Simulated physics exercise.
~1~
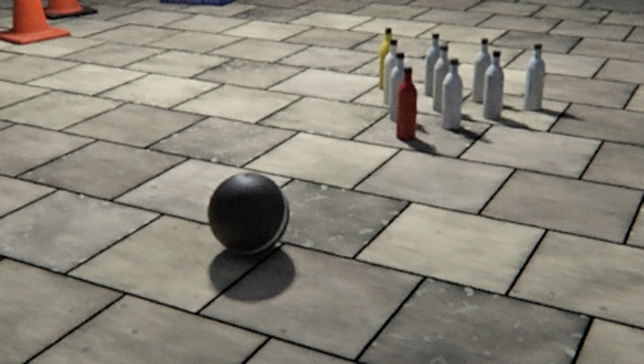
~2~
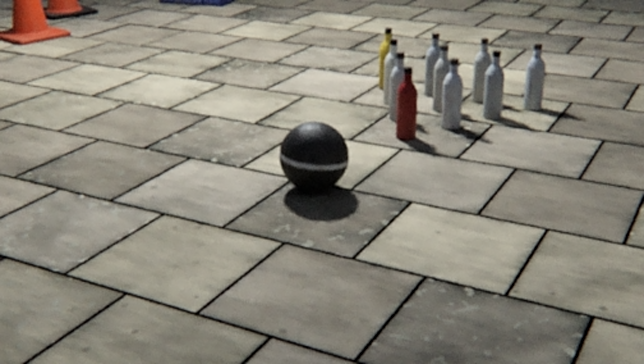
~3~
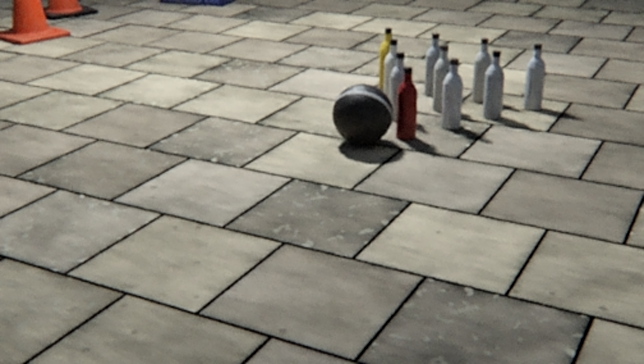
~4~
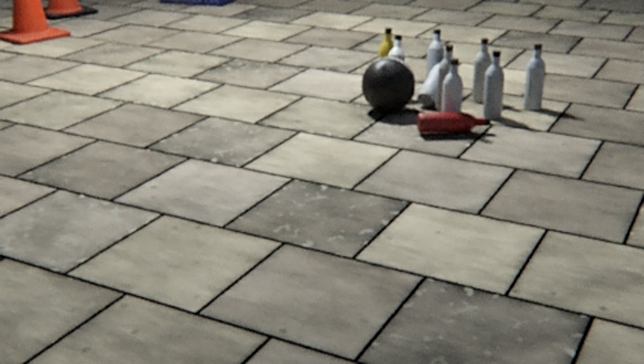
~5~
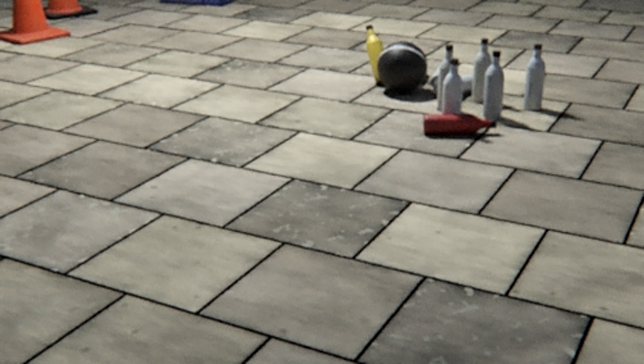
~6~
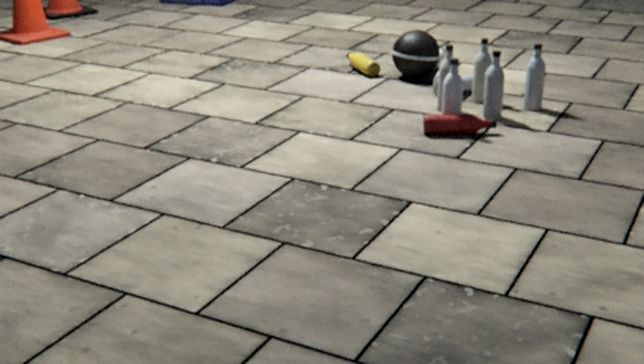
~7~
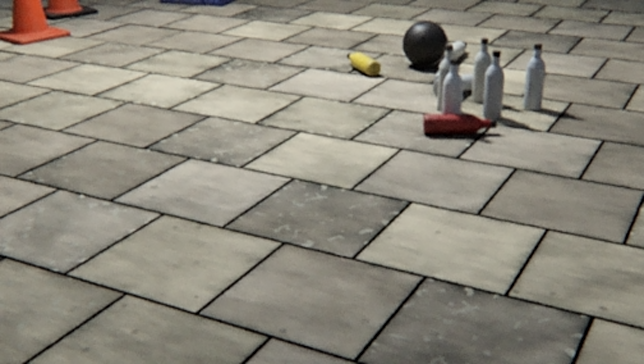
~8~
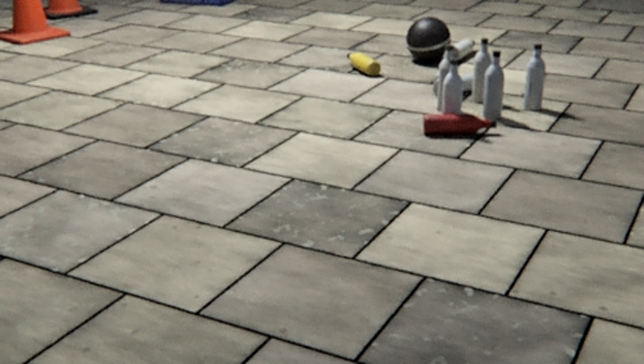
A dark ball with a pale stripe rolled across the paving into a cluster of standing bottles, knocking over the red one, then the yellow one and a few others, and rolled on toward the back while the rest stayed upright.
